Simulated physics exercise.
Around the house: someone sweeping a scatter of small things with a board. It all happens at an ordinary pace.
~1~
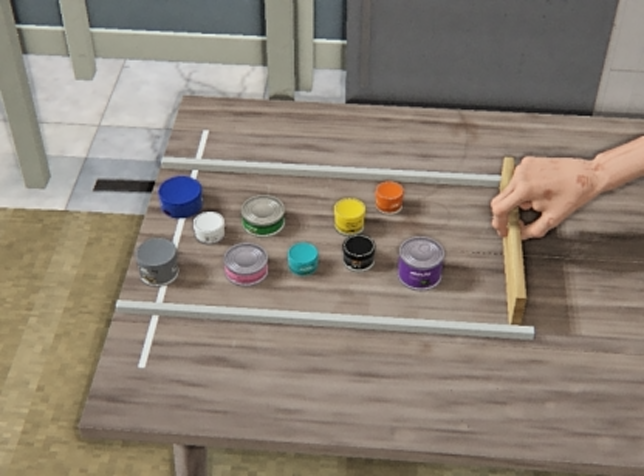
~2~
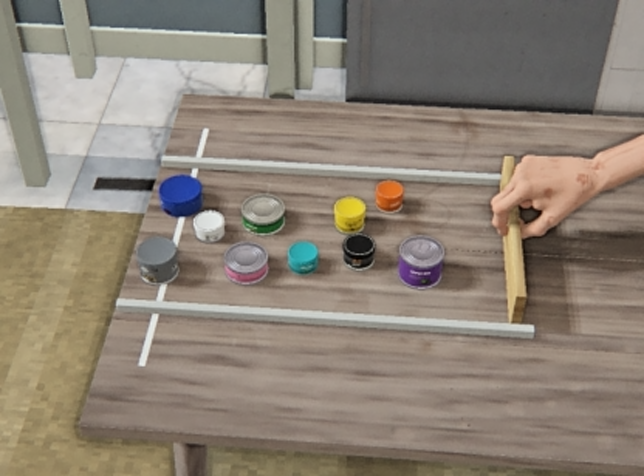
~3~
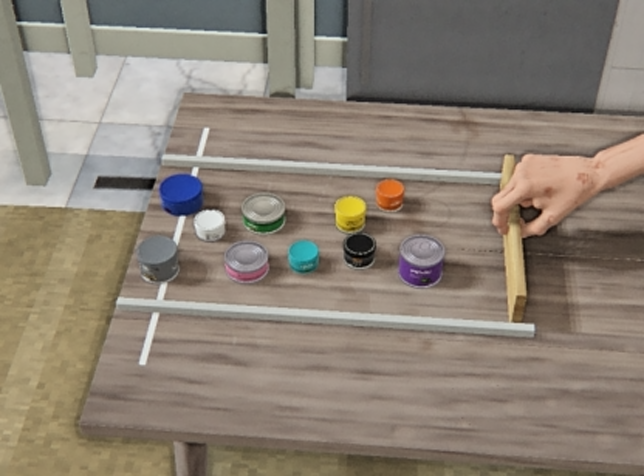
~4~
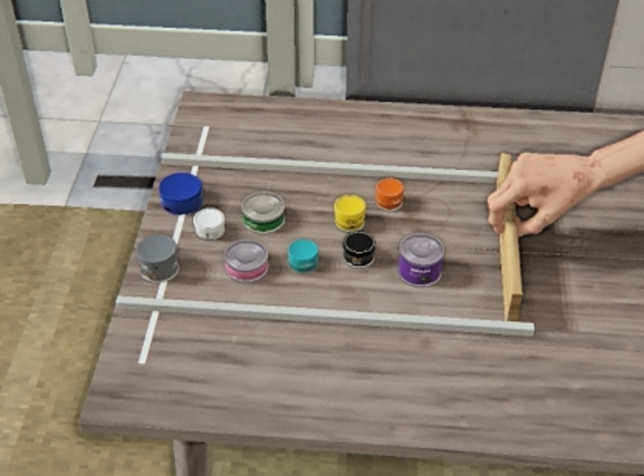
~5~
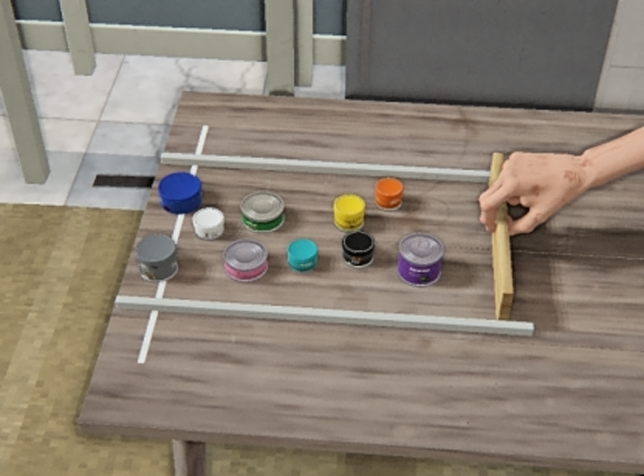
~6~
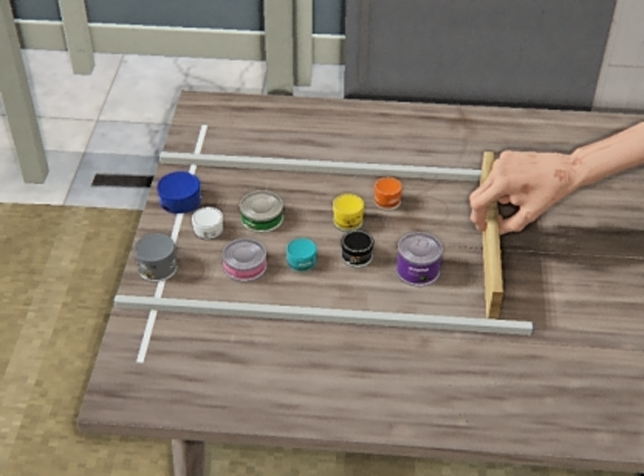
On a wooden table above a pale tiled floor and a tan rug, the view looks down at an angle from the front. Blue, grey, white, green, pink, teal, yellow, black, orange and purple tubs and tins sit between two pale rails, with white tape at left. A hand at right holds an upright board, barely moving at first, then slides it slightly left, touching none of them.
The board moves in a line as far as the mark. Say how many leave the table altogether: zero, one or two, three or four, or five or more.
In the end the number that fall off is five or more.
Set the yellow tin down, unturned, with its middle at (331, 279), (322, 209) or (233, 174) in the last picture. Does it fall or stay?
In turn it remains up; survives; is kept.
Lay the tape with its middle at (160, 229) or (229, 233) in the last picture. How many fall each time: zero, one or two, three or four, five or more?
One after another: 5 or more; one to two.
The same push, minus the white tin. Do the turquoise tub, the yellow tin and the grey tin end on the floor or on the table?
The turquoise tub comes down, the yellow tin does not fall, the grey tin is lost.
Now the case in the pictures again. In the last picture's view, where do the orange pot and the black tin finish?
About (174, 180), and the other about (160, 223).
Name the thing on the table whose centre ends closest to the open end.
The purple pot.
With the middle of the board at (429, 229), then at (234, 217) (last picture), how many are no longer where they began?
By then 1, and 10.
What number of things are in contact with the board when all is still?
In contact: 4.
Early on, none off yet; grey tin at rest near (156, 258); blue tub at rest near (179, 193); white tin at rest near (208, 224).
A while later, none off yet; grey tin travelled about its own width near (120, 262); blue tub travelled a little near (162, 188); white tin travelled well along near (154, 226).
Finally, the number that fall off is five or more; lost, turquoise tub, green tin, pink tin, white tin, blue tub and grey tin.
